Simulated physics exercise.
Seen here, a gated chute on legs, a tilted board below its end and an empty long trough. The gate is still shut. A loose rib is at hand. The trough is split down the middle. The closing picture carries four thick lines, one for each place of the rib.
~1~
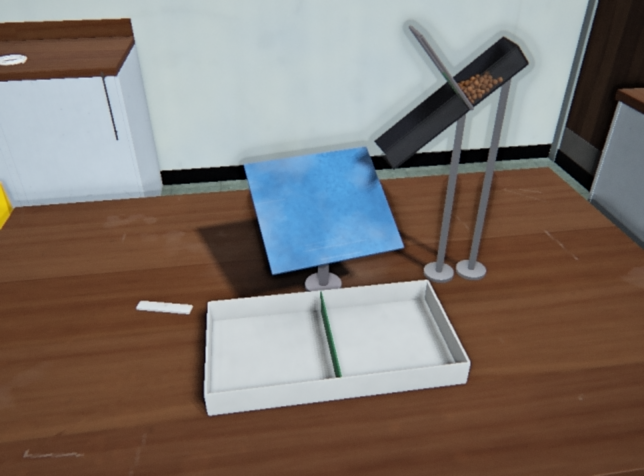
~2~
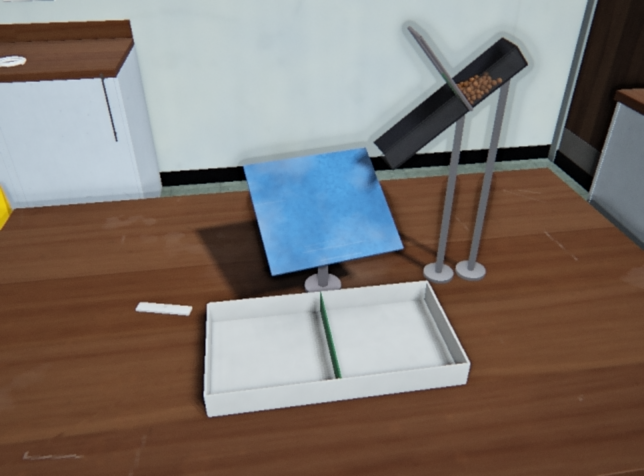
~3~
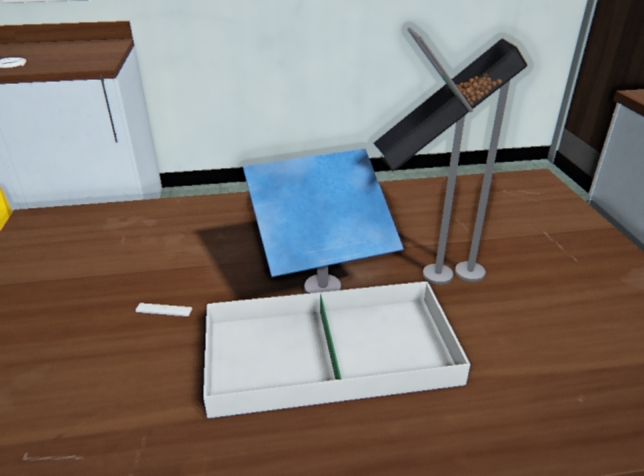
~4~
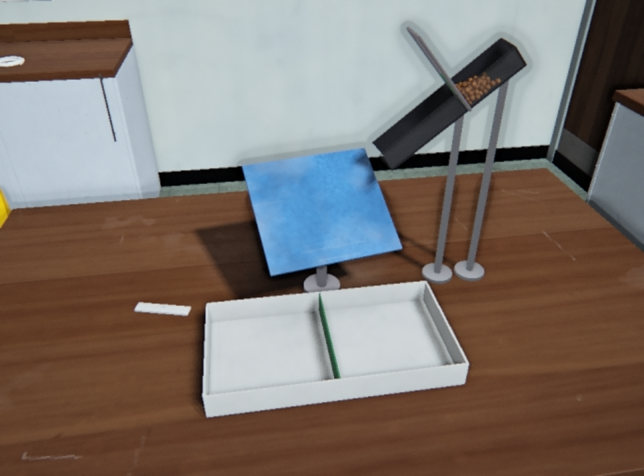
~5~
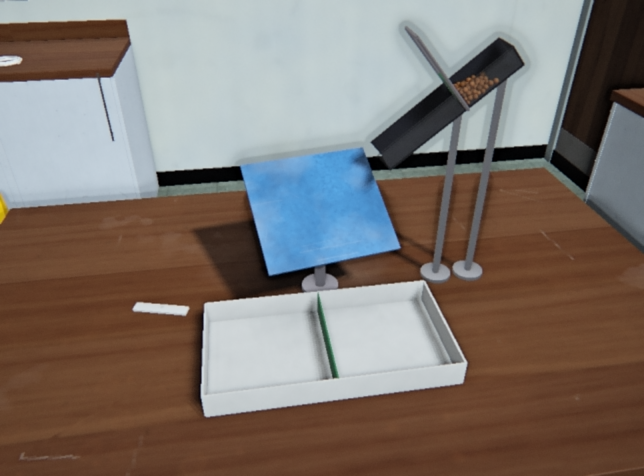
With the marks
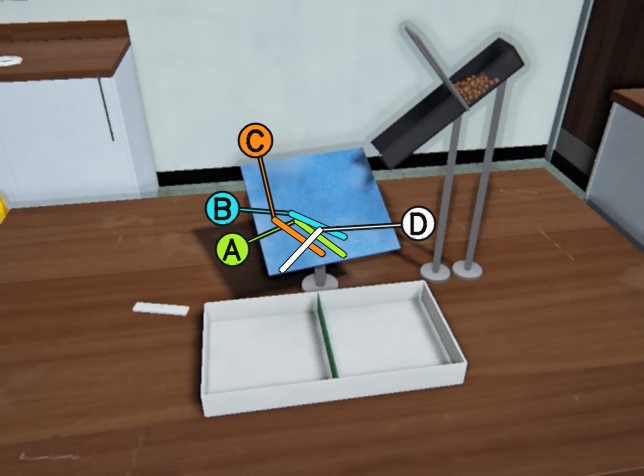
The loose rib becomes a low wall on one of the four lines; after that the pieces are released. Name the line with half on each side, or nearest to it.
Line D does it best.
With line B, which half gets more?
The right half.
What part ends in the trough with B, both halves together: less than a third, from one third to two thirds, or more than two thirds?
More than two thirds.
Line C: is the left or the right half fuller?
The right half.
On the marked copy, line A from (296, 220) to (343, 254); line B from (291, 213) to (344, 237); line C from (274, 219) to (322, 253); line D from (319, 229) to (282, 269).
With A, of what is caught, a small part in the left half, nearly all in the right.
With B, of what is caught, a stray few in the left half, nearly all in the right.
With C, of what is caught, a small part in the left half, nearly all in the right.
With D, of what is caught, about a third in the left half, about two thirds in the right.
